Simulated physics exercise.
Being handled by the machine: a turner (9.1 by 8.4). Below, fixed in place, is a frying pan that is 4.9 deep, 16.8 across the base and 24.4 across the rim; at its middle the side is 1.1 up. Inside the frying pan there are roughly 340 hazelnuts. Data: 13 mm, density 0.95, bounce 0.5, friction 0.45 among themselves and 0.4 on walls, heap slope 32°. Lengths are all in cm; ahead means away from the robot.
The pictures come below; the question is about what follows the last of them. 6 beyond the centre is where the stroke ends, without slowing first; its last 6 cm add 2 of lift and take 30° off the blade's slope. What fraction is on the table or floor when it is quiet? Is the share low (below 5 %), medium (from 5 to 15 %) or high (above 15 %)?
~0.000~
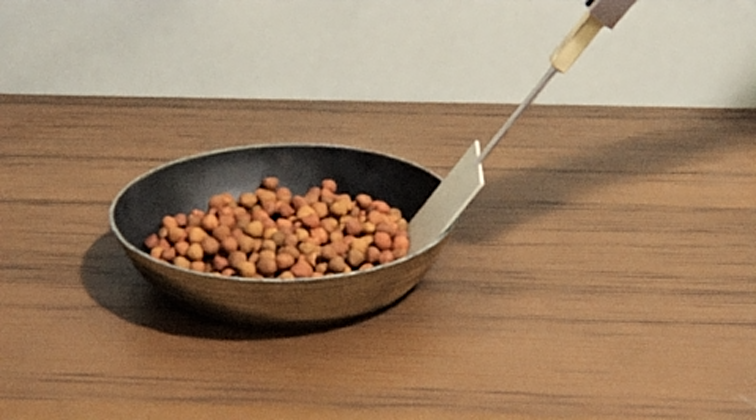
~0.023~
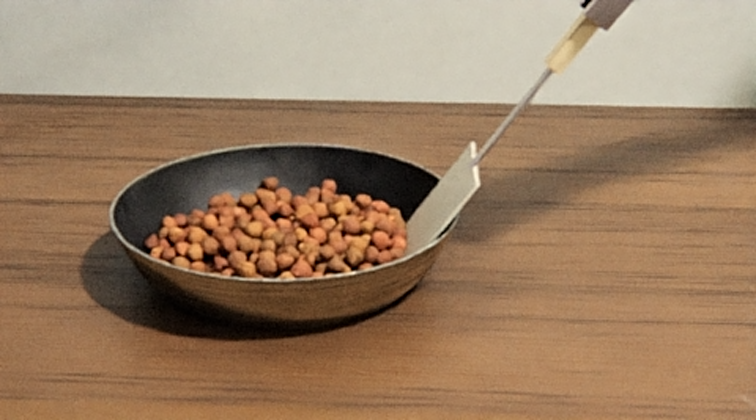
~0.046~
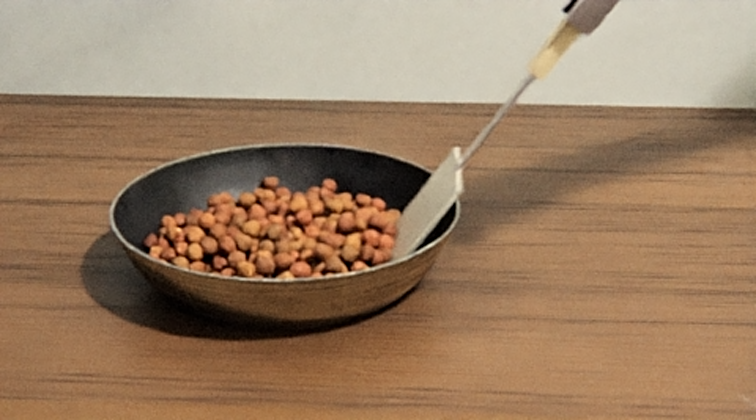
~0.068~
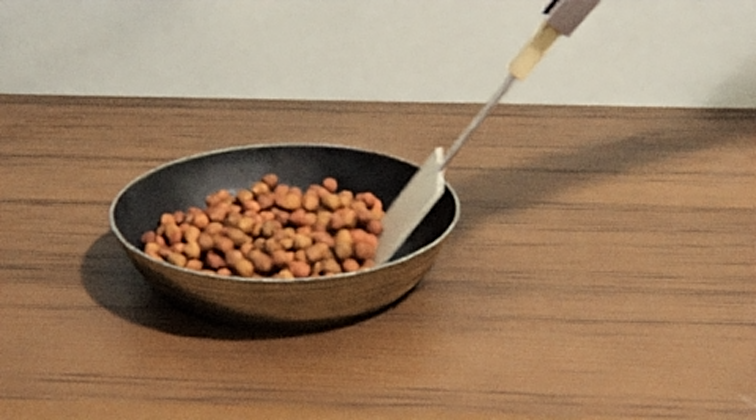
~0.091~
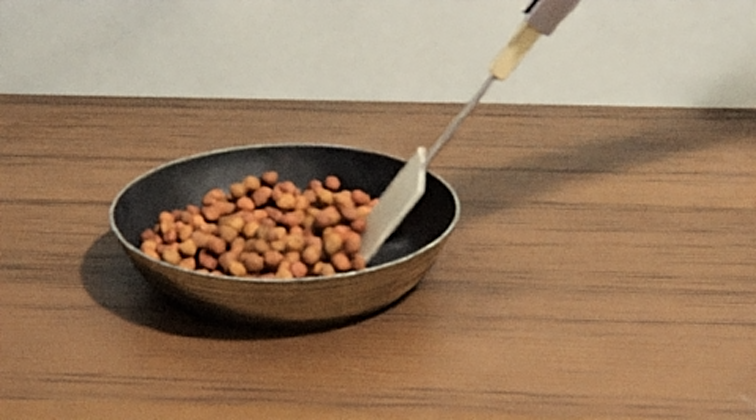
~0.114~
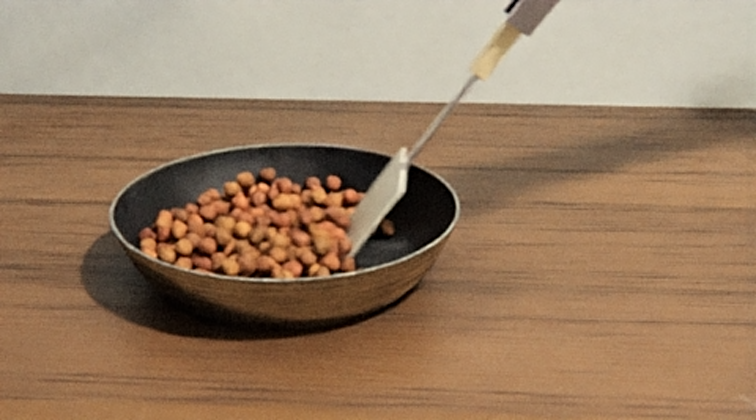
The share is low, below 5 %.
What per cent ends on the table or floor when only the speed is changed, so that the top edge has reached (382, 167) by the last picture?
My guess is around 0 percent.
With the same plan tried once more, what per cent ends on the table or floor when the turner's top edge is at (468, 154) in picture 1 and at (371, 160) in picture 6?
My guess would be close to 0 per cent.
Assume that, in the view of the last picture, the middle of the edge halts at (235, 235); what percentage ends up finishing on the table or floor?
Roughly 0 per cent.
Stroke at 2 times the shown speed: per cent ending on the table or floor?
That comes to some 10 per cent, roughly.
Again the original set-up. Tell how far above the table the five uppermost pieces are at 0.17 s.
Around 5 cm above the table.
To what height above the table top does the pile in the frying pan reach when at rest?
Height at the end: Around 6.0 cm.
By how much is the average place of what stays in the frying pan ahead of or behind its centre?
Some 4.0 cm ahead of the centre.
After 0.17 s, sloping 54°, highest piece 5 above the table; 343 in the frying pan.
After 0.23 s, sloping 39°, highest piece 6 above the table; 343 in the frying pan.
After 0.45 s, sloping 25°, highest piece 6 above the table; 339 in the frying pan, 3 on the table or floor, 1 on the blade or in flight.
After 1.50 s, sloping 25°, highest piece 6 above the table; 339 in the frying pan, 4 on the table or floor.
At rest, 339 in the frying pan, 4 on the table or floor. That is 1 % on the table or floor.
